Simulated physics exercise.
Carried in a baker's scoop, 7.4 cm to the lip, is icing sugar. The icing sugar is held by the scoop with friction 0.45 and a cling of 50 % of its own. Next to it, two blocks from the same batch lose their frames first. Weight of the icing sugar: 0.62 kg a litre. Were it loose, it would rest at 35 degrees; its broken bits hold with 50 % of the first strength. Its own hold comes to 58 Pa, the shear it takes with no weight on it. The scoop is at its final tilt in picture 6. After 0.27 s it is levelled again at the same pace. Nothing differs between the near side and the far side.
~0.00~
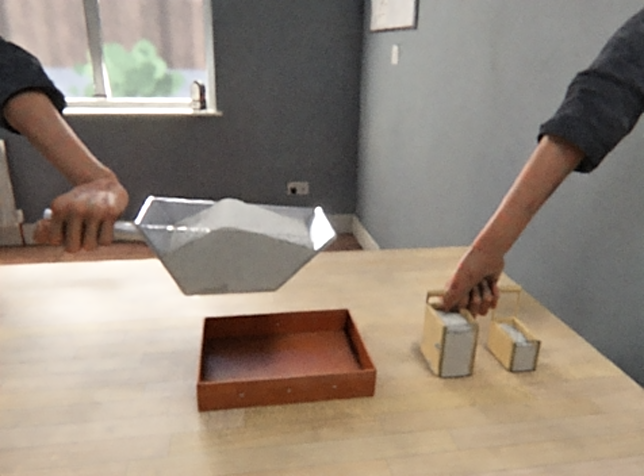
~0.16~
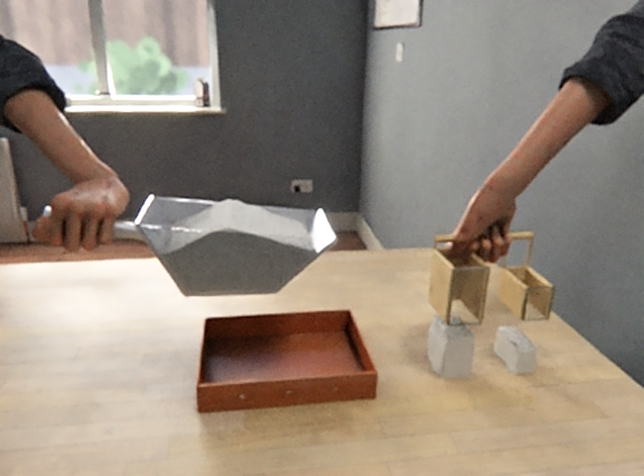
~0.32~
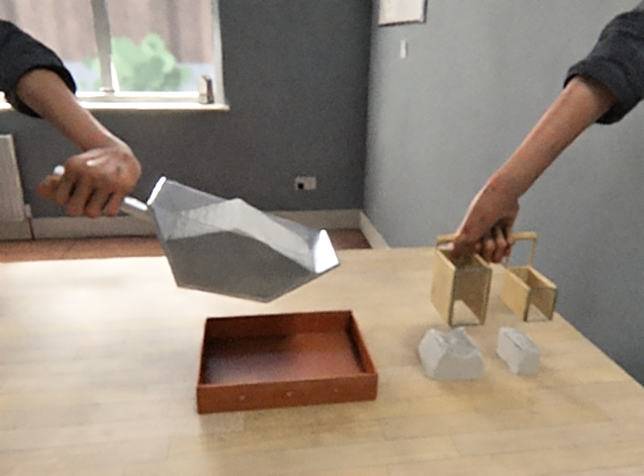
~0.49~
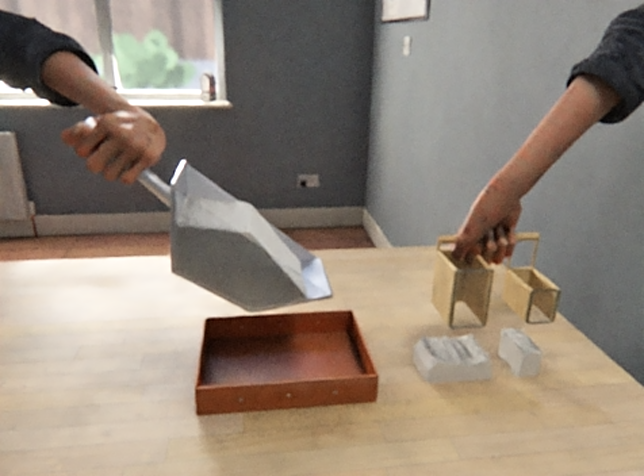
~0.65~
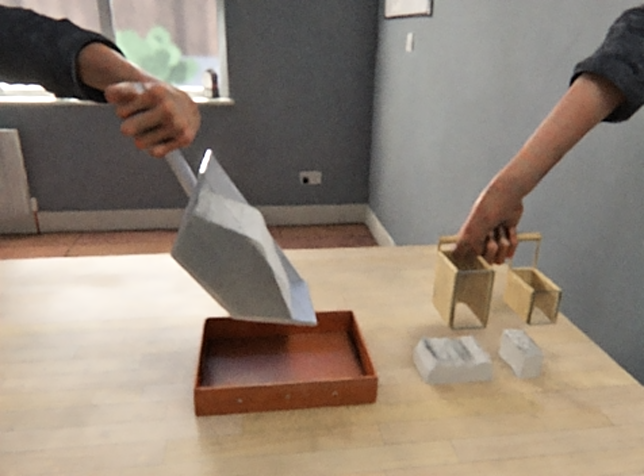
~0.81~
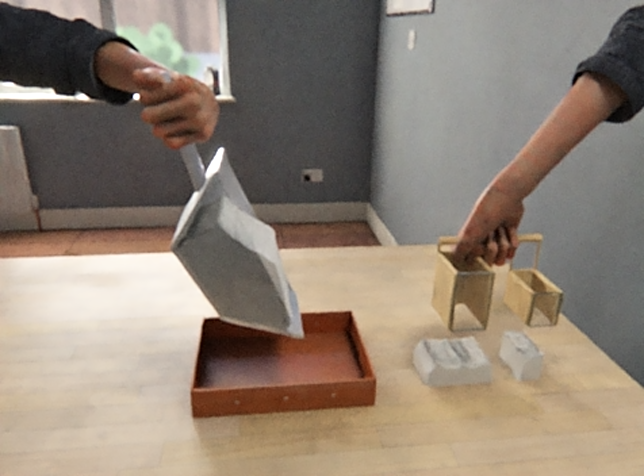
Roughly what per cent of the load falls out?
Roughly 45 per cent.
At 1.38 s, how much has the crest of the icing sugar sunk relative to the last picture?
The gap comes to some 5.0 centimetres.
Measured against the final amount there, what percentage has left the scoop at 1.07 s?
Some 60 per cent.
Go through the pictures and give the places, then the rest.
In the first picture, lip at (333, 235), tilt 0 degrees; highest point of the icing sugar at (229, 225); test blocks 8.1 cm, 4.4 cm high (left to right).
In the second picture, lip at (334, 238), tilt 1 degrees; highest point of the icing sugar at (230, 227); test blocks 7.4 cm, 4.4 cm high (left to right).
In the third picture, lip at (337, 263), tilt 15 degrees; highest point of the icing sugar at (239, 228); test blocks 5.0 cm, 4.4 cm high (left to right).
In the fourth picture, lip at (331, 294), tilt 34 degrees; highest point of the icing sugar at (186, 226); test blocks 3.8 cm, 4.4 cm high (left to right).
In the fifth picture, lip at (315, 322), tilt 52 degrees; highest point of the icing sugar at (193, 217); test blocks 3.8 cm, 4.4 cm high (left to right).
In the sixth picture, lip at (302, 335), tilt 61 degrees; highest point of the icing sugar at (215, 227); test blocks 3.8 cm, 4.4 cm high (left to right).
By 1.07 s, the scoop is at 61 degrees and 26 % has left it.
By 1.38 s, the scoop is at 36 degrees and 44 % has left it.
By 1.69 s, the scoop is at 3 degrees and 45 % has left it.
By 2.00 s, the scoop is at 0 degrees and 45 % has left it.
By 2.11 s, at the end, the scoop is at 0 degrees and 45 % has left it.
